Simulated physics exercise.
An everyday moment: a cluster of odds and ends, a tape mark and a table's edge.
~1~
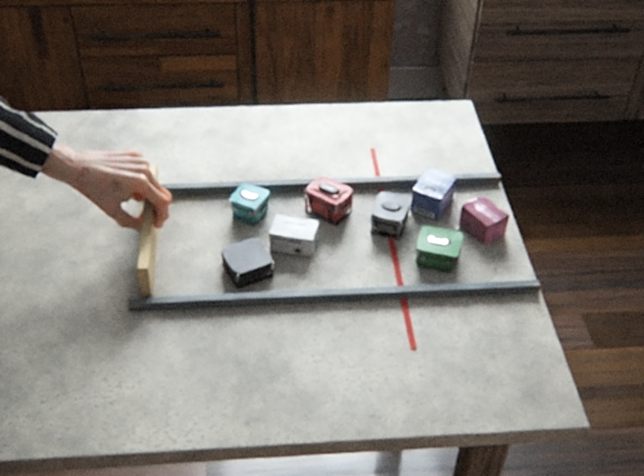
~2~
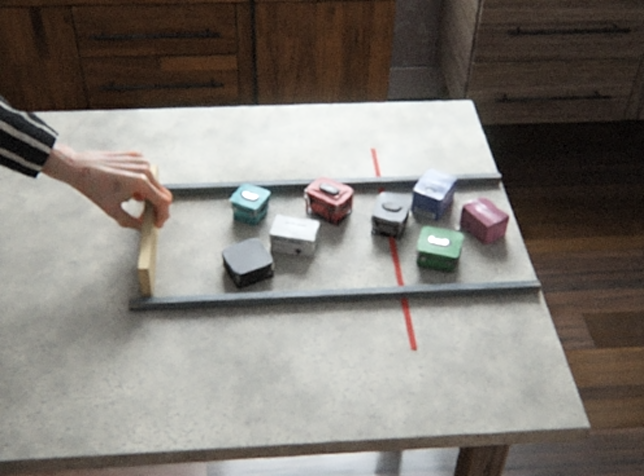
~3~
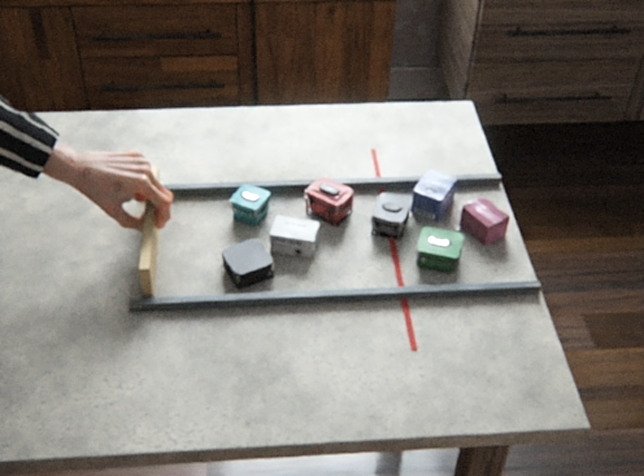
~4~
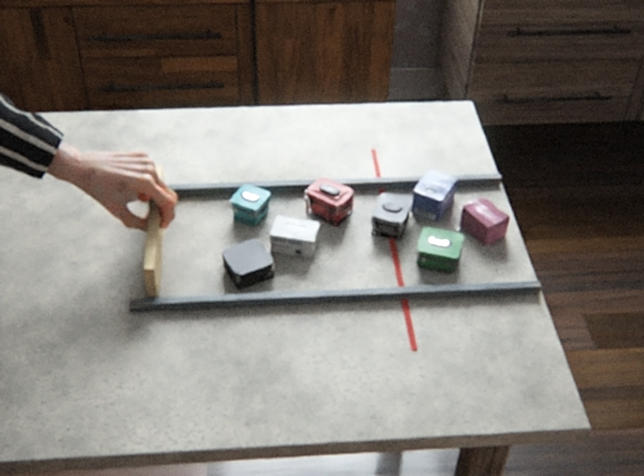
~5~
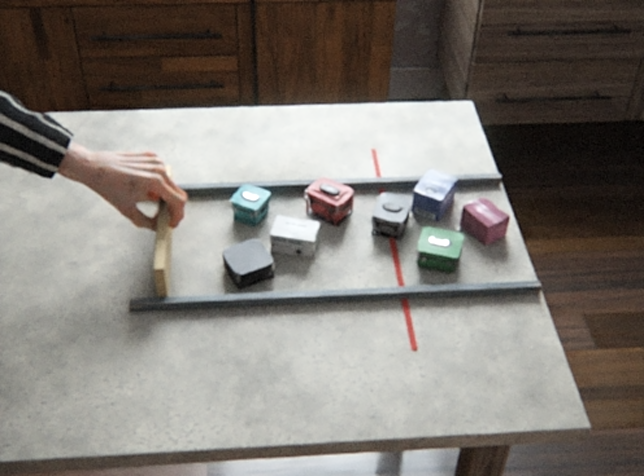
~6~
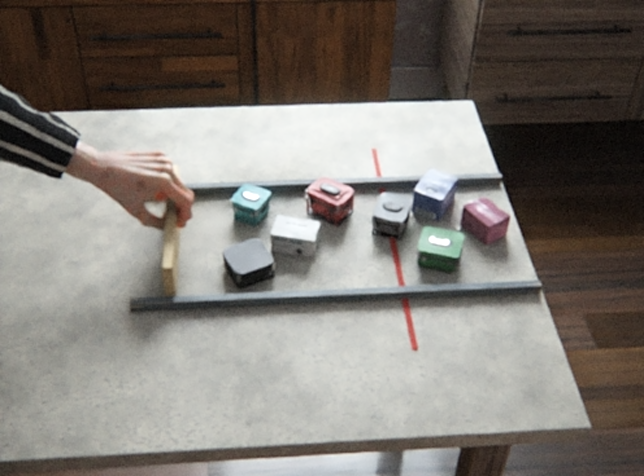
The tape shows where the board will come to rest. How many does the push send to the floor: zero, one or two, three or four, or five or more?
In the end the number that fall off is zero.
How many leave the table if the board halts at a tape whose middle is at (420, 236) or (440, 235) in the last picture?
Down on the floor: 0 and 1.
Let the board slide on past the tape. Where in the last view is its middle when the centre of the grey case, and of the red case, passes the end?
About (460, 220), and (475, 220) for the other.
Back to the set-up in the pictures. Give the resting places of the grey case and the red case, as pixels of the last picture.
Near (455, 221) and (436, 195).
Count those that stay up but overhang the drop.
That would be 0.
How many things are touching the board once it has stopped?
The number is 3.
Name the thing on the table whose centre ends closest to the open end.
Foremost is the pink box.
A little later, none off yet; pink box at rest near (485, 220); blue box at rest near (434, 194); green case at rest near (440, 250).
Next, none off yet; pink box at rest near (485, 220); blue box shifted a little near (448, 193); green case at rest near (441, 251).
When it is over, the number that fall off is zero.
